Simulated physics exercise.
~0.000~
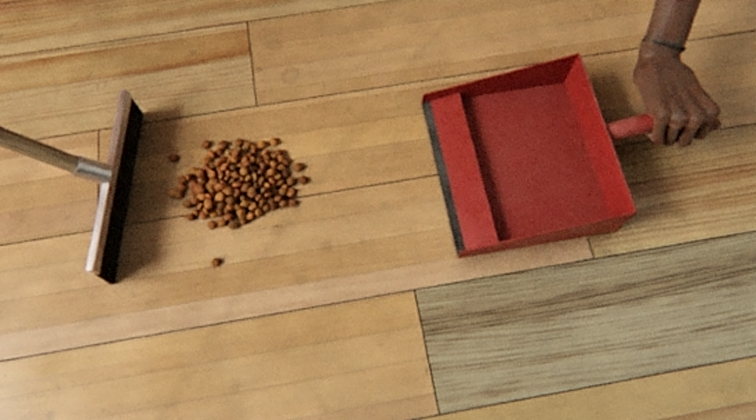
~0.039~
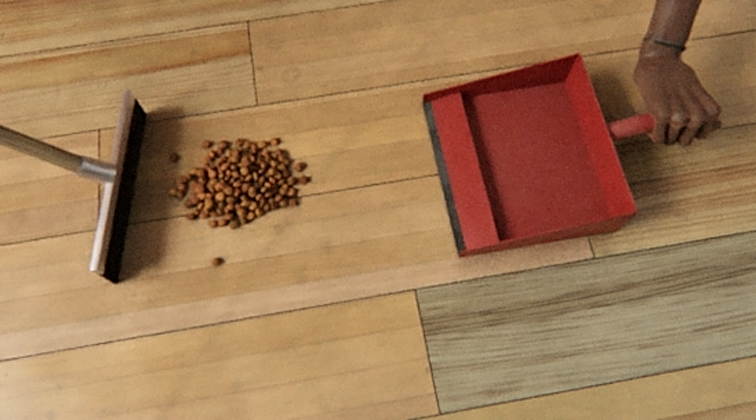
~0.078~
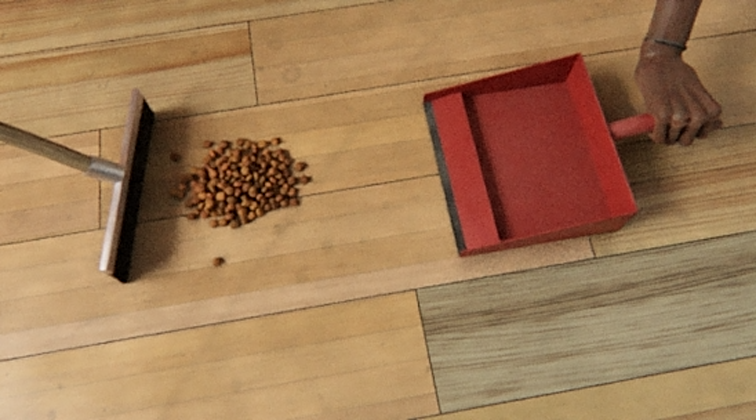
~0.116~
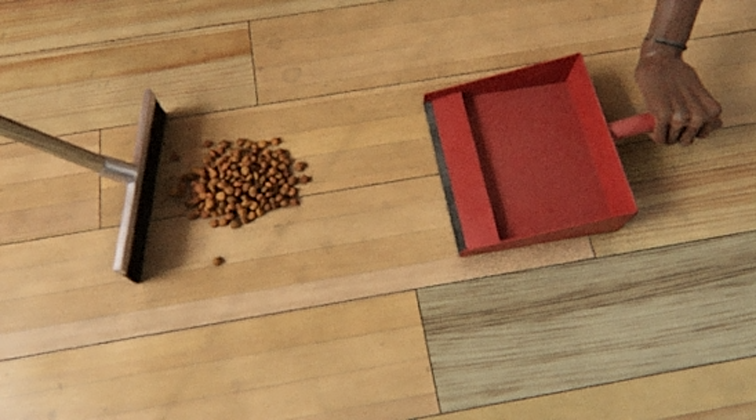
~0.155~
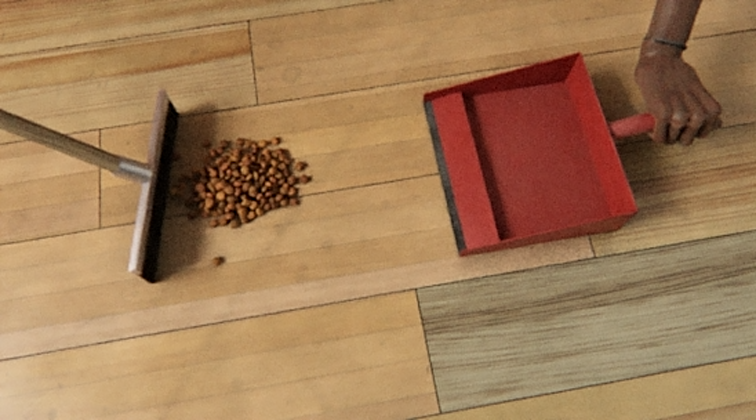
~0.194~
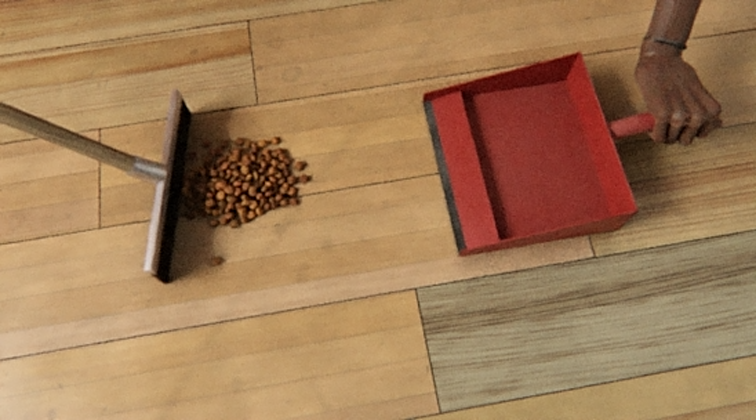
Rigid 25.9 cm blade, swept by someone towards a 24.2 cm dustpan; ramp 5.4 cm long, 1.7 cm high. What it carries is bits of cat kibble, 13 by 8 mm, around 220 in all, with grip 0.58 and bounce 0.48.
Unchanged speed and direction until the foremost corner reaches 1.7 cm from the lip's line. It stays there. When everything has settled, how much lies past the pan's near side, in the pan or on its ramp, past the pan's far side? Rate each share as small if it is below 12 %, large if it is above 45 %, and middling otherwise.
Near side: Small, pan: Middling, far side: Small.
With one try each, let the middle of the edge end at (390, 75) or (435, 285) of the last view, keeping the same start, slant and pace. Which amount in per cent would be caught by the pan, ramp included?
I'd expect about 0 percent, then about 20 percent.
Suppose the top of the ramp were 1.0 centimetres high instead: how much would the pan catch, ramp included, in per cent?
Estimated share: Around 30 in a hundred.
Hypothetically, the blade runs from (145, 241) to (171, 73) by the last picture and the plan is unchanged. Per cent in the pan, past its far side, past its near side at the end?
Per cent by place - pan 0, far side 30, near side 0.
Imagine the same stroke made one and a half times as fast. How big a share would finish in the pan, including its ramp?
I'd put it at close to 35 per cent.
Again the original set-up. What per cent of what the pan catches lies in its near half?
Around 50 in a hundred.
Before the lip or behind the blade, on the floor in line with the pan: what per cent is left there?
Around 65 in a hundred.
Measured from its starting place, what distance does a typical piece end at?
That distance is around 28 cm.
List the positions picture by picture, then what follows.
Blade from (94, 270) to (127, 96), moved 0.0 cm, 0 of the pieces shifted so far; middle of the pieces at (239, 182); pan at (528, 162), in the first frame.
Blade from (98, 270) to (130, 96), moved 0.4 cm, 0 of the pieces shifted so far; middle of the pieces at (239, 182), in the second frame.
Blade from (108, 270) to (139, 96), moved 1.5 cm, 0 of the pieces shifted so far; middle of the pieces at (240, 182), in the third frame.
Blade from (122, 270) to (151, 96), moved 3.2 cm, 0 of the pieces shifted so far; middle of the pieces at (240, 182), in the fourth frame.
Blade from (137, 270) to (164, 96), moved 5.1 cm, 0 of the pieces shifted so far; middle of the pieces at (240, 181), in the fifth frame.
Blade from (152, 270) to (178, 96), moved 7.0 cm, 5 of the pieces shifted so far; middle of the pieces at (240, 181); pan at (529, 161). Its pace works out near 0.48 m/s, heading 11 degrees towards the viewer's side, in the sixth frame.
Then, at 0.53 s, middle of the blade 21 cm from the lip; 0 % over the lip, far side 0 %, near side 0 %.
After 0.75 s, middle of the blade 10 cm from the lip; 0 % over the lip, far side 0 %, near side 0 %.
After 1.08 s, middle of the blade 4 cm from the lip; 30 % over the lip, far side 0 %, near side 5 %.
By 1.4 s all is still; near side 5 %, pan 30 %, far side 0 %, in front of the lip or behind the blade 65 %.
